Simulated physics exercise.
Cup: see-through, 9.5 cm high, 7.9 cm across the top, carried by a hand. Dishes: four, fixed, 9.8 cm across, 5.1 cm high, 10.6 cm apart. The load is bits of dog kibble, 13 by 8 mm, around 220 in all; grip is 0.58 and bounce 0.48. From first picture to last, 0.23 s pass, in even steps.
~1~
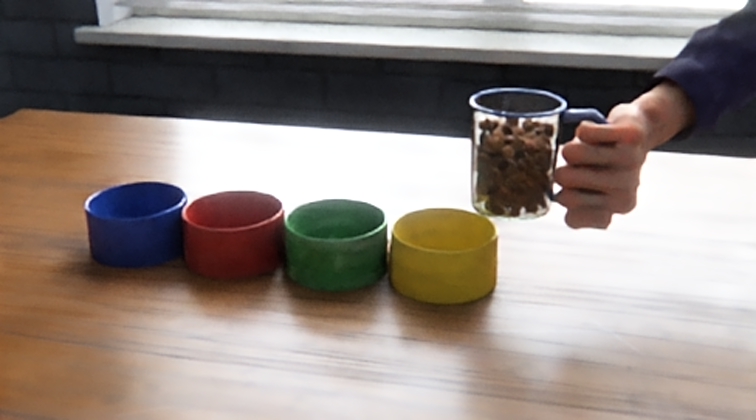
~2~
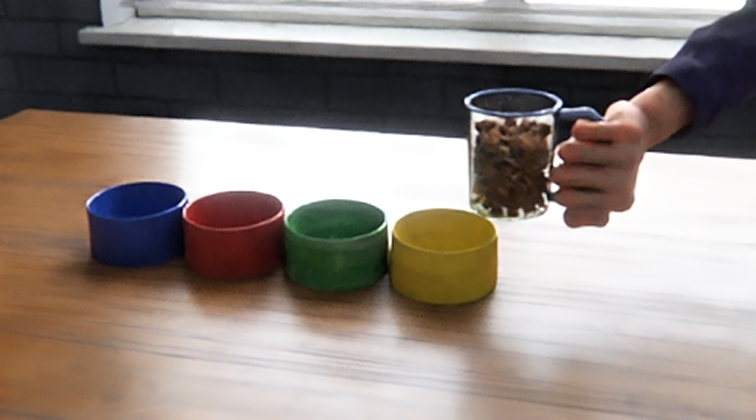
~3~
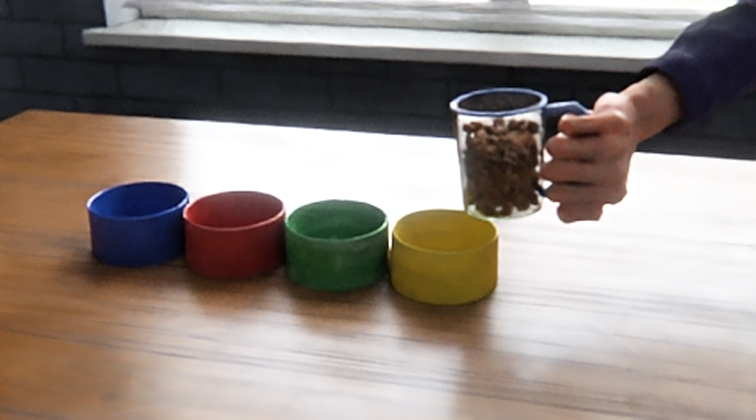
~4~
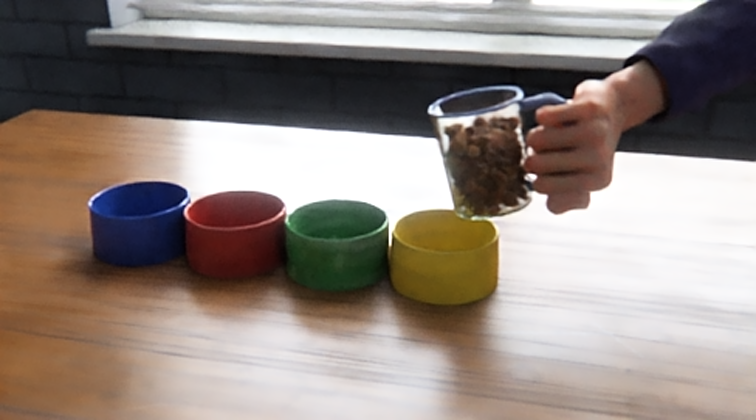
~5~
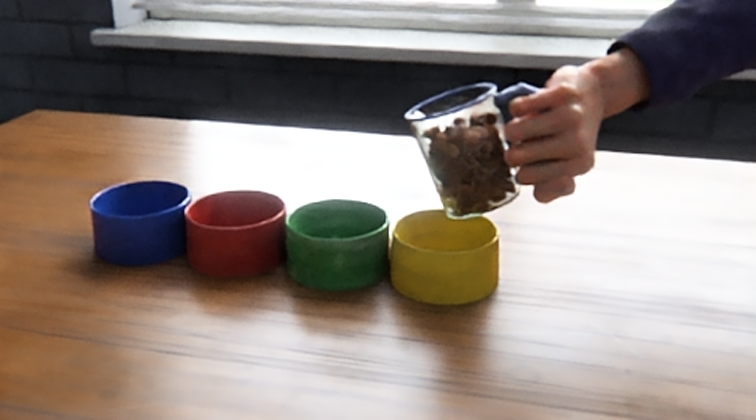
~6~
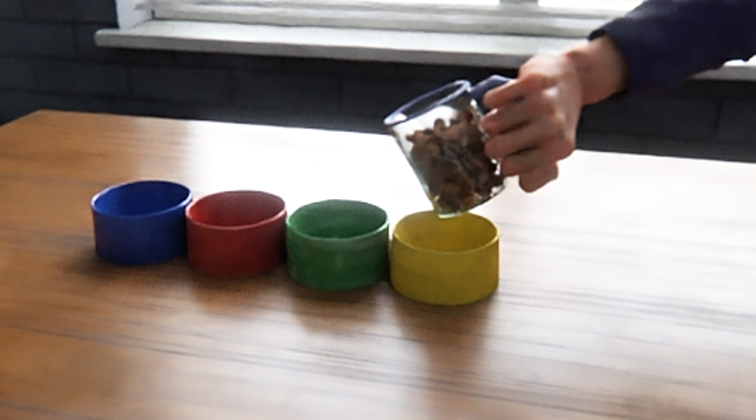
A hand in a dark purple sleeve holds a clear cup with a blue rim and handle, partly filled with brown dog kibble, at the right of a wooden table seen from slightly above. Blue, red, green and yellow dishes stand in a row from left to right, before a dark brick wall and pale windowsill. The hand moves the cup left above the yellow dish, steadily tilting it leftward.
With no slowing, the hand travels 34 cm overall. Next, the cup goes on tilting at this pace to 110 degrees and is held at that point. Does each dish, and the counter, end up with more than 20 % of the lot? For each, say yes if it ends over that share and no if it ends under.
Red dish - no, blue dish - yes, green dish - no, yellow dish - no, counter - no.
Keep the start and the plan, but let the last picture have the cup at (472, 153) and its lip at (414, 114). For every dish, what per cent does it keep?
In the end red holds 20, blue holds 70, green holds 0, yellow holds 0.
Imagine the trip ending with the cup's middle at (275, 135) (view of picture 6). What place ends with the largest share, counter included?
The biggest share ends at red.
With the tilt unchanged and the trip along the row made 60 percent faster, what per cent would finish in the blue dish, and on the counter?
Blue 80, counter 20.
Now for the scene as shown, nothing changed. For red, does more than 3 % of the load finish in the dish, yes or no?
As for red: That's right.
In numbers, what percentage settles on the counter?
Roughly 5 percent.
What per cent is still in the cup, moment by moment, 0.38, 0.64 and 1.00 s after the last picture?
In order, near 100 %, 75 % and 15 %.
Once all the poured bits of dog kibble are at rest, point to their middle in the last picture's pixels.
Once everything settles, the centre is around (140, 223).
Then, 0.38 s after the last picture, tilt 89 degrees; cup holds 100 %.
Then, 0.64 s after the last picture, tilt 110 degrees; cup holds 75 %, red 10 %, blue 15 %.
Then, 1.00 s after the last picture, tilt 110 degrees; cup holds 15 %, red 10 %, blue 70 %.
In the end, red 10 %, blue 85 %, green 0 %, yellow 0 %, counter 5 %.
